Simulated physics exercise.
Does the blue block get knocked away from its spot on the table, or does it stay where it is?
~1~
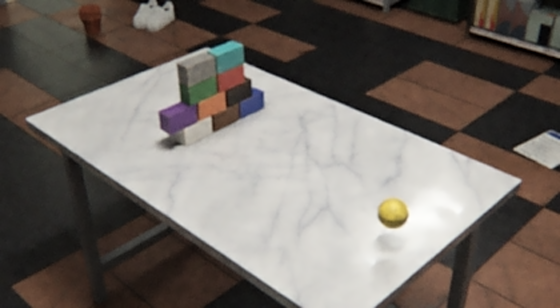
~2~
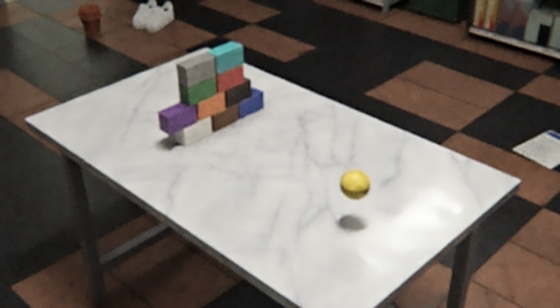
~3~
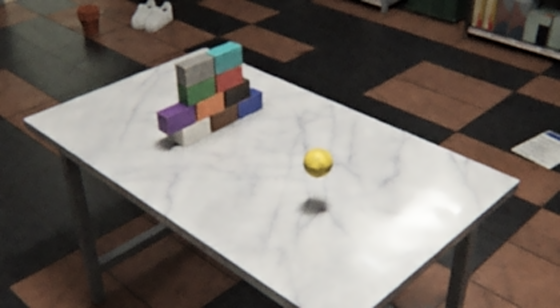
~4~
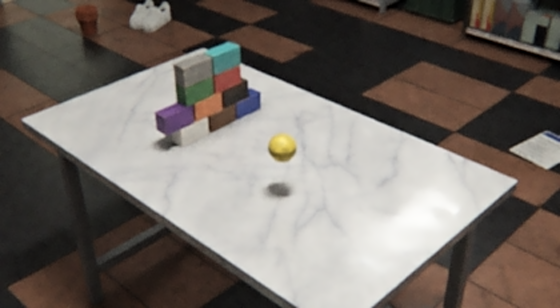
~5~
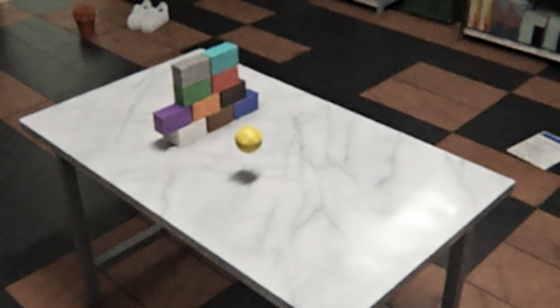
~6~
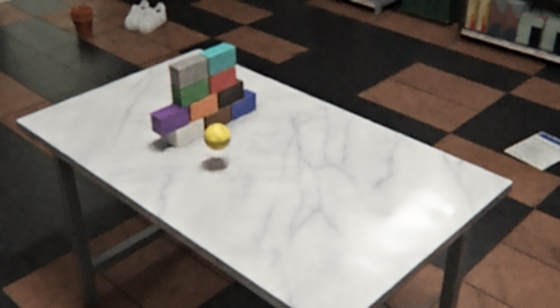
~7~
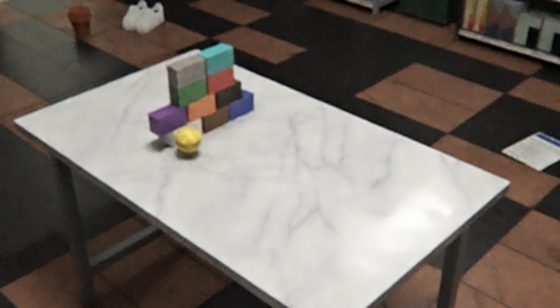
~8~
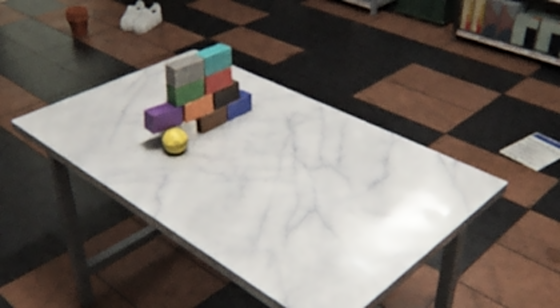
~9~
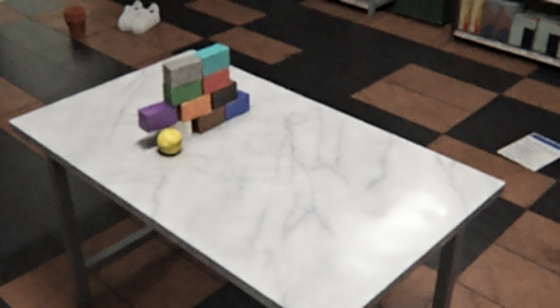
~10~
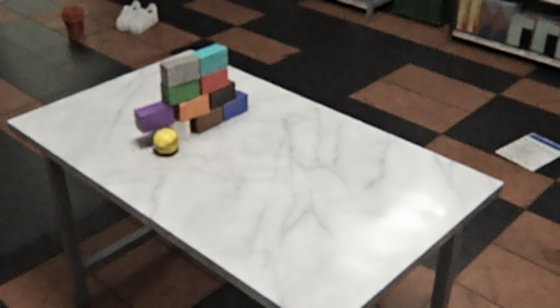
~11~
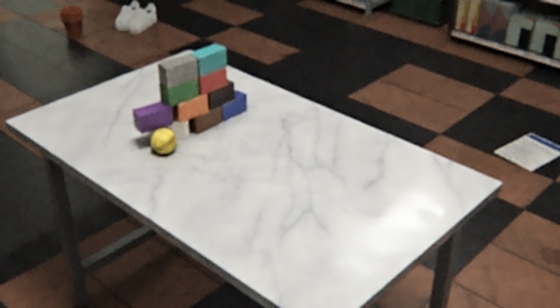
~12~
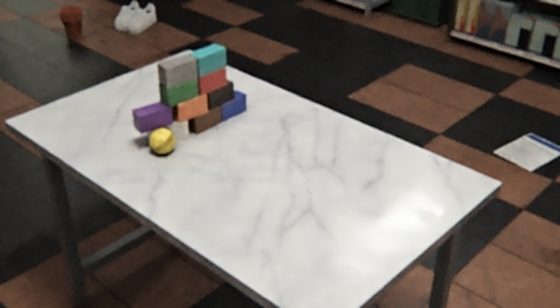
The blue block stays where it is, at the right end of the bottom of the stack.
